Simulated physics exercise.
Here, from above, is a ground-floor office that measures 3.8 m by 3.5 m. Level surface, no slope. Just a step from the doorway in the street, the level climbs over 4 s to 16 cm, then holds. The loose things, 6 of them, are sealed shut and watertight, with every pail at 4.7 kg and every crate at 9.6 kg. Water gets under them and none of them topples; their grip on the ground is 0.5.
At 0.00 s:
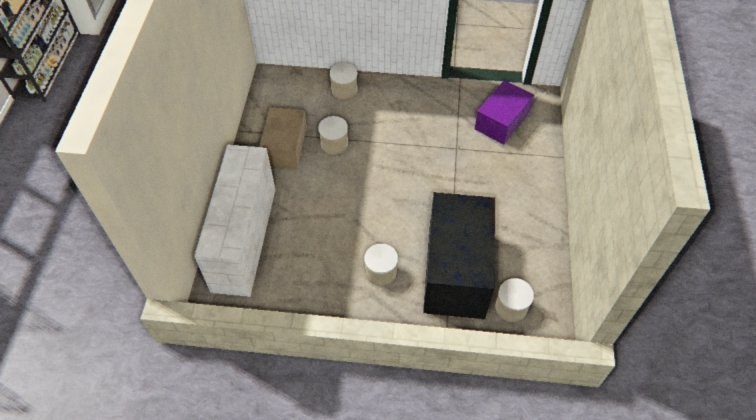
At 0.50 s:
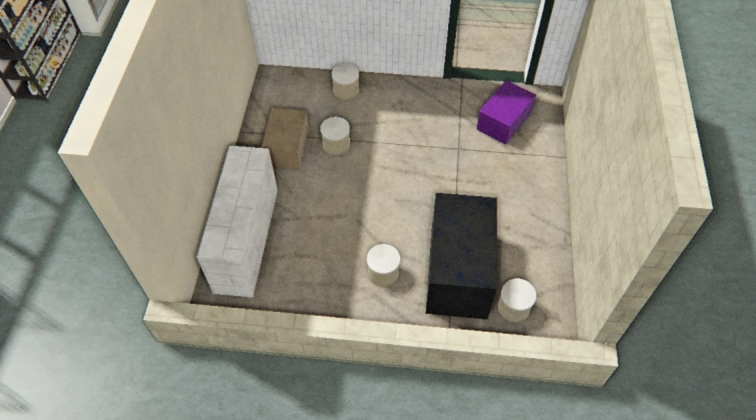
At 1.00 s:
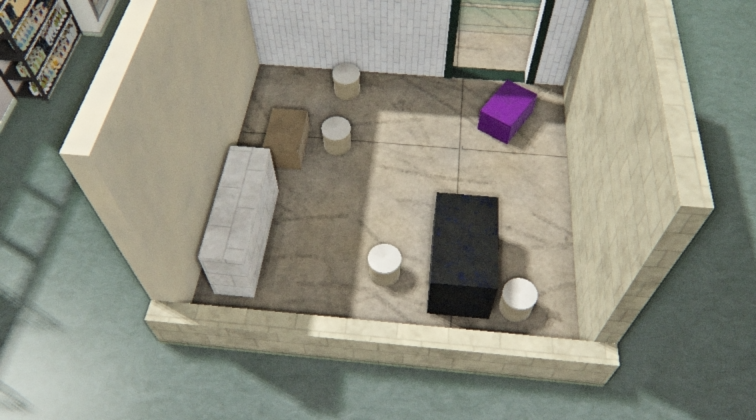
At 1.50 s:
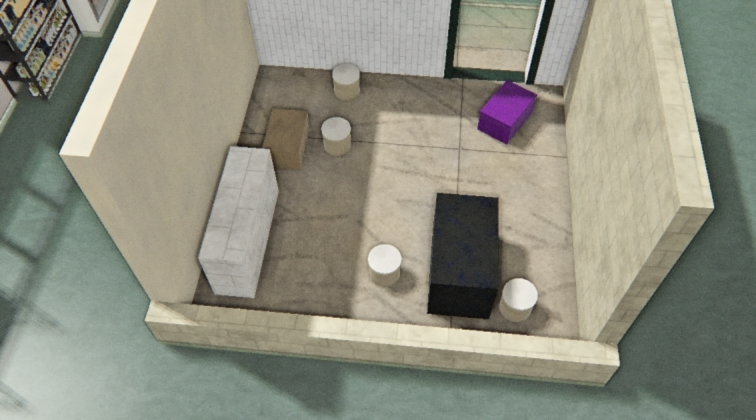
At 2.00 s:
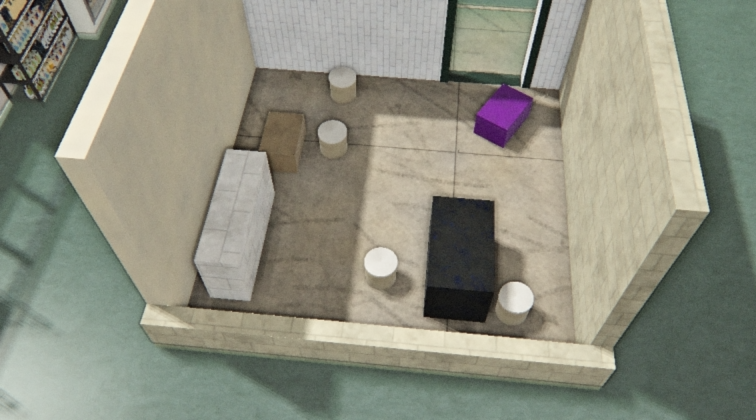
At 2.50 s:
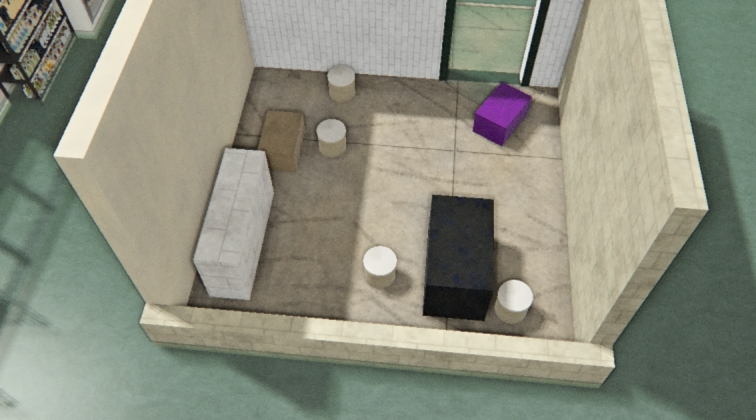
Water spread over the grey ground outside the walls, turning it green and then showing in the doorway, while the purple crate, the dark and pale blocks and the four pails inside stayed put.
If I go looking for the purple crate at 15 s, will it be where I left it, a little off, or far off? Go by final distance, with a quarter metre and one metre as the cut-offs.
You will find it far off.
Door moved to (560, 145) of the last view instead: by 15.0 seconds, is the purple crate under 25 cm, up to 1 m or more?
In that case the purple crate goes a long way.
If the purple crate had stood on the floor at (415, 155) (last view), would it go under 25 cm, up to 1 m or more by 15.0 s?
Looks like it is swept a long way.
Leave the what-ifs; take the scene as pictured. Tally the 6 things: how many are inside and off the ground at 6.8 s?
Count at that moment: 0.
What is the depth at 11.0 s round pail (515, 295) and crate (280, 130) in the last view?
Some 9 cm at the first, some 3 cm at the second.
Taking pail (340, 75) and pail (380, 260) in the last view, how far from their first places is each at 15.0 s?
They've ended up 60 cm and 30 cm away, in that order.
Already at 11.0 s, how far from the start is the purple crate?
It has shifted about 250 cm.
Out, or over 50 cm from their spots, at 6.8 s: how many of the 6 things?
By my tally, 1.
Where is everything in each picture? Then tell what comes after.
The first frame shows the purple crate at (506, 103), on the bottom; water covers 0.0 m2; 0 of 6 have shifted.
The second frame shows the purple crate at (508, 103) rests on the ground; 0.0 m2 under water; 0 of 6 have shifted.
The third frame shows the purple crate at (509, 102) rests on the ground; 0.0 m2 under water; 0 of 6 have shifted.
The fourth frame shows the purple crate at (509, 103), on the bottom; water covers 0.0 m2; 0 of 6 have shifted.
The fifth frame shows the purple crate at (505, 106) rests on the ground; water covers 0.0 m2; 0 of 6 have shifted.
The sixth frame shows the purple crate at (504, 105), on the bottom; water covers 0.2 m2; 0 of 6 have shifted.
After 3.5 s the purple crate is near (509, 109), 0.1 m from its start, aground; 0 afloat.
After 6.8 s the purple crate is near (548, 294), 2.4 m from its start, aground; 0 afloat.
After 11.0 s the purple crate is near (528, 307), 2.6 m from its start, afloat; 2 afloat.
After 15.0 s the purple crate is near (528, 307), 2.6 m from its start, afloat; 6 afloat.
